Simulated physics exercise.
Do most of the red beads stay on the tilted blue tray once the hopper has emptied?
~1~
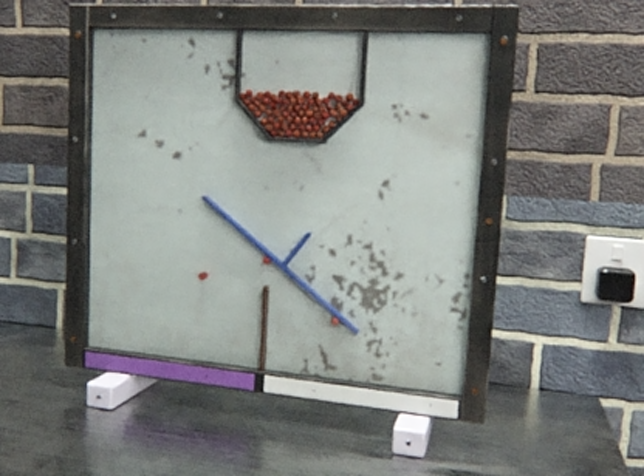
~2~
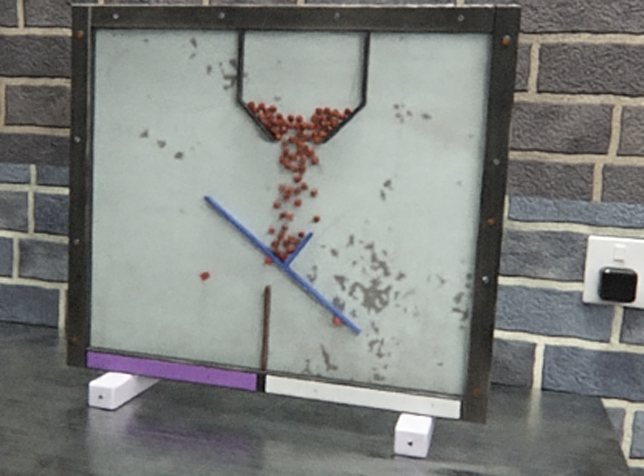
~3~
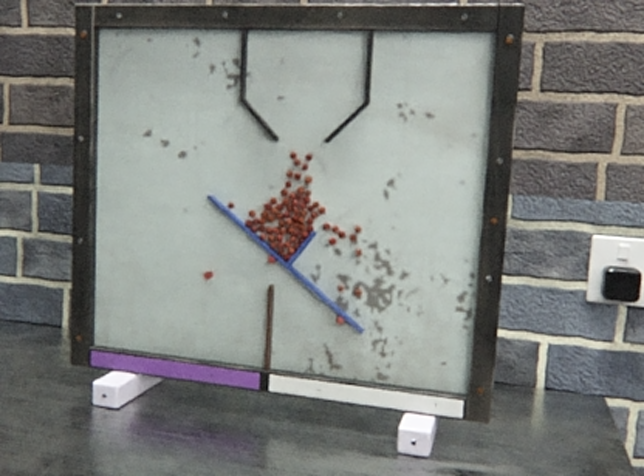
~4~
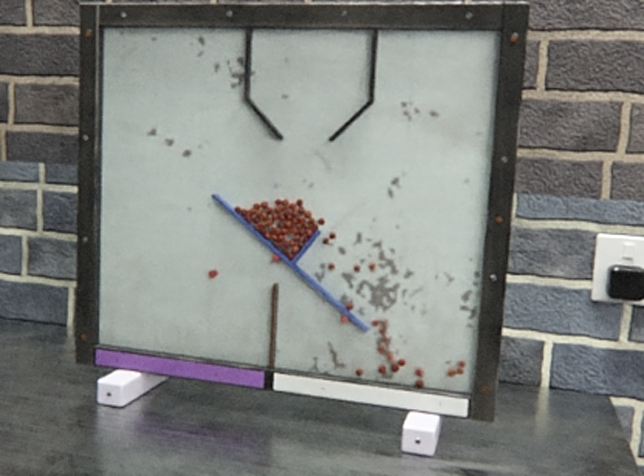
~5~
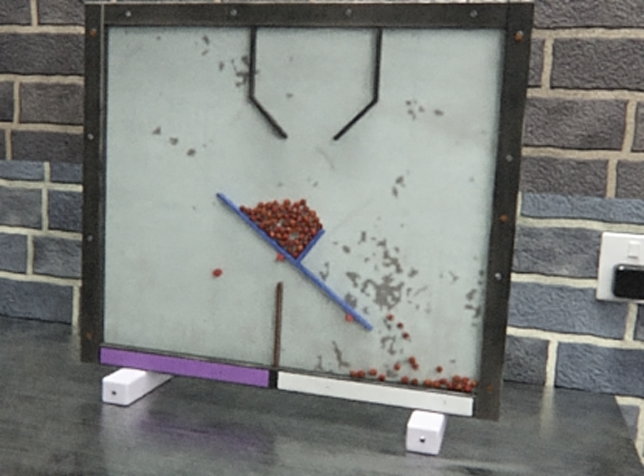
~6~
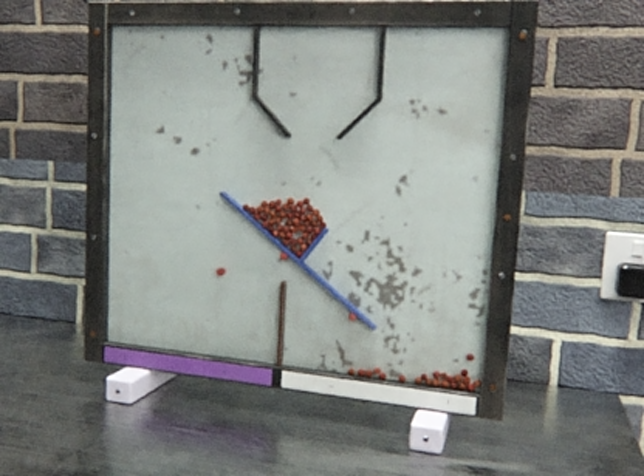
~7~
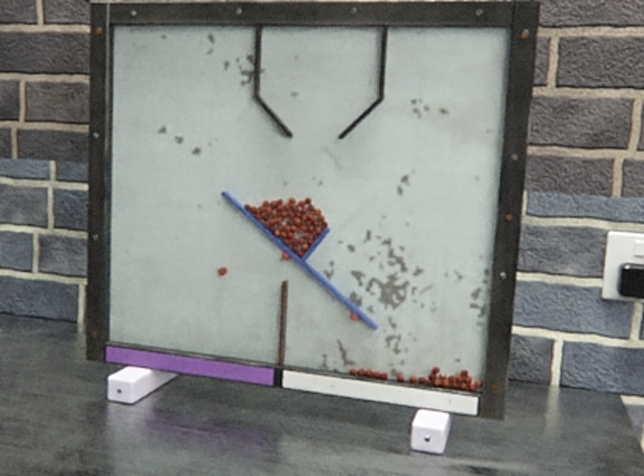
Yes, the bulk of the beads end up heaped on the blue tray against its short upright. A smaller part lies at the lower right above the white strip, with next to nothing on the purple side.
